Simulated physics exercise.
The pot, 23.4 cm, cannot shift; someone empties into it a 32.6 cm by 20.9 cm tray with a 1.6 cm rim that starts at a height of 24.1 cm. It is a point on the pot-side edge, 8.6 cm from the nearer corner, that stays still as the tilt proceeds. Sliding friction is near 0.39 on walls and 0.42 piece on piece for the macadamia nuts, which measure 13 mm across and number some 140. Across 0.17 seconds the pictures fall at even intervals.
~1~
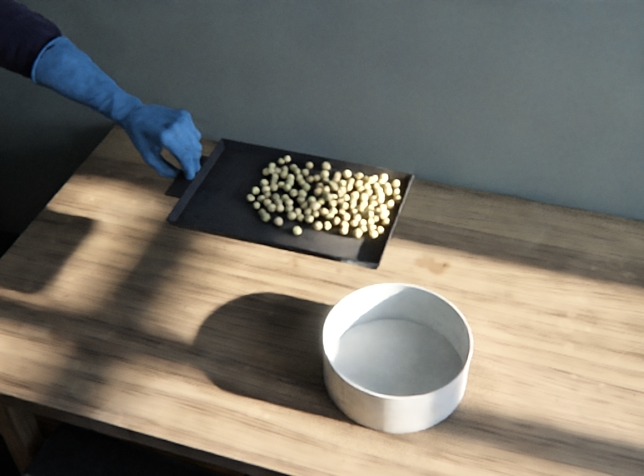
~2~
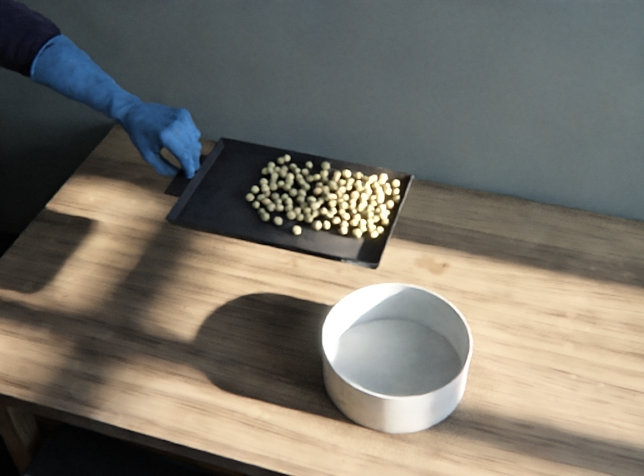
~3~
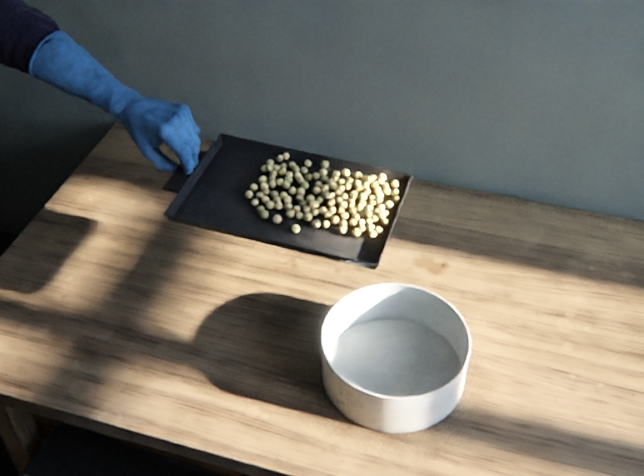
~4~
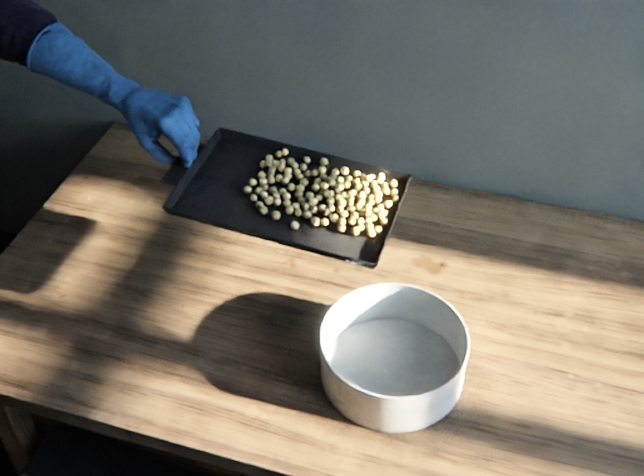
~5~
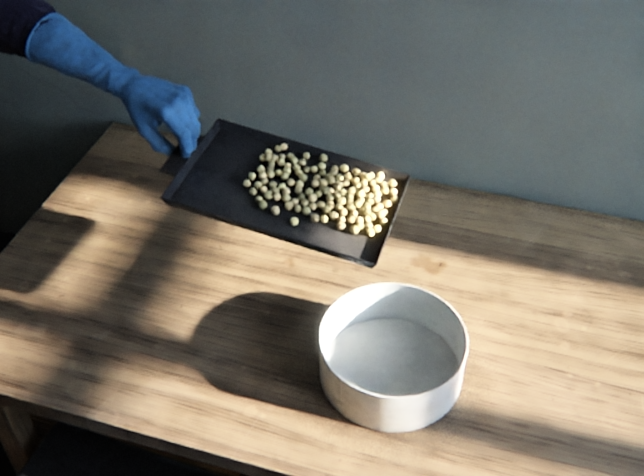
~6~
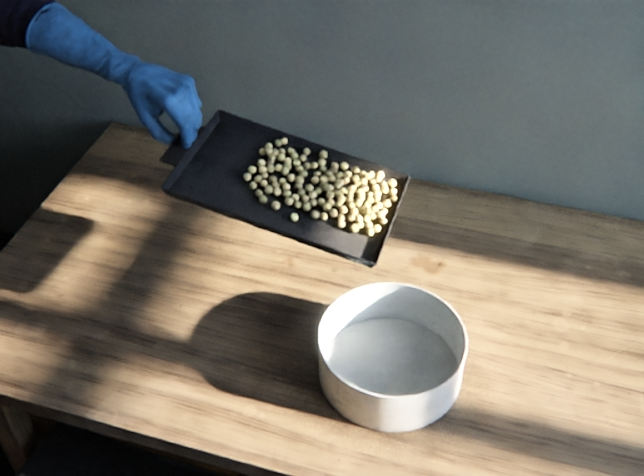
To begin with, a blue-gloved hand at the left holds a flat dark tray of small, pale round pieces level above a wooden table, behind a white pot. The hand then slowly raises the tray's left end, slanting it gently down to the right, while the pieces stay clustered on it.
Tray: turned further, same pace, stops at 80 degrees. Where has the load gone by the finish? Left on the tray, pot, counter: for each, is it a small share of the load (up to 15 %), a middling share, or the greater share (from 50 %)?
Tray: A small share, pot: A middling share, counter: The greater share.
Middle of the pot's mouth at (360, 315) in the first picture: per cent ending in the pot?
30 %.
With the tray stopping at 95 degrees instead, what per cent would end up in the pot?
Pot share: About 35 per cent.
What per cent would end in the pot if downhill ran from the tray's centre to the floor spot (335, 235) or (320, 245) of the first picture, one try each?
That would be close to 100 per cent, then close to 100 per cent.
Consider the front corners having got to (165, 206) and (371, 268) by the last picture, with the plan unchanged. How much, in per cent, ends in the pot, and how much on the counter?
That works out as pot 100 and counter 0.
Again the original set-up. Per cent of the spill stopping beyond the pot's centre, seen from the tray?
That comes to roughly 70 percent.
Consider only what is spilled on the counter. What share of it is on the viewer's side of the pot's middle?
I'd put it at around 0 per cent.
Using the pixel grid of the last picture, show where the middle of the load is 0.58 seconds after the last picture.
By then the middle of the load sits around (397, 204).
Then, 0.35 s after the last picture, tilt 45 degrees; the tray holds 100 %, the pot 0 %.
Then, 0.58 s after the last picture, tilt 68 degrees; the tray holds 70 %, the pot 0 %.
Then, 0.92 s after the last picture, tilt 80 degrees; the tray holds 10 %, the pot 30 %.
In the end, tray 0 %, pot 35 %, counter 65 %.
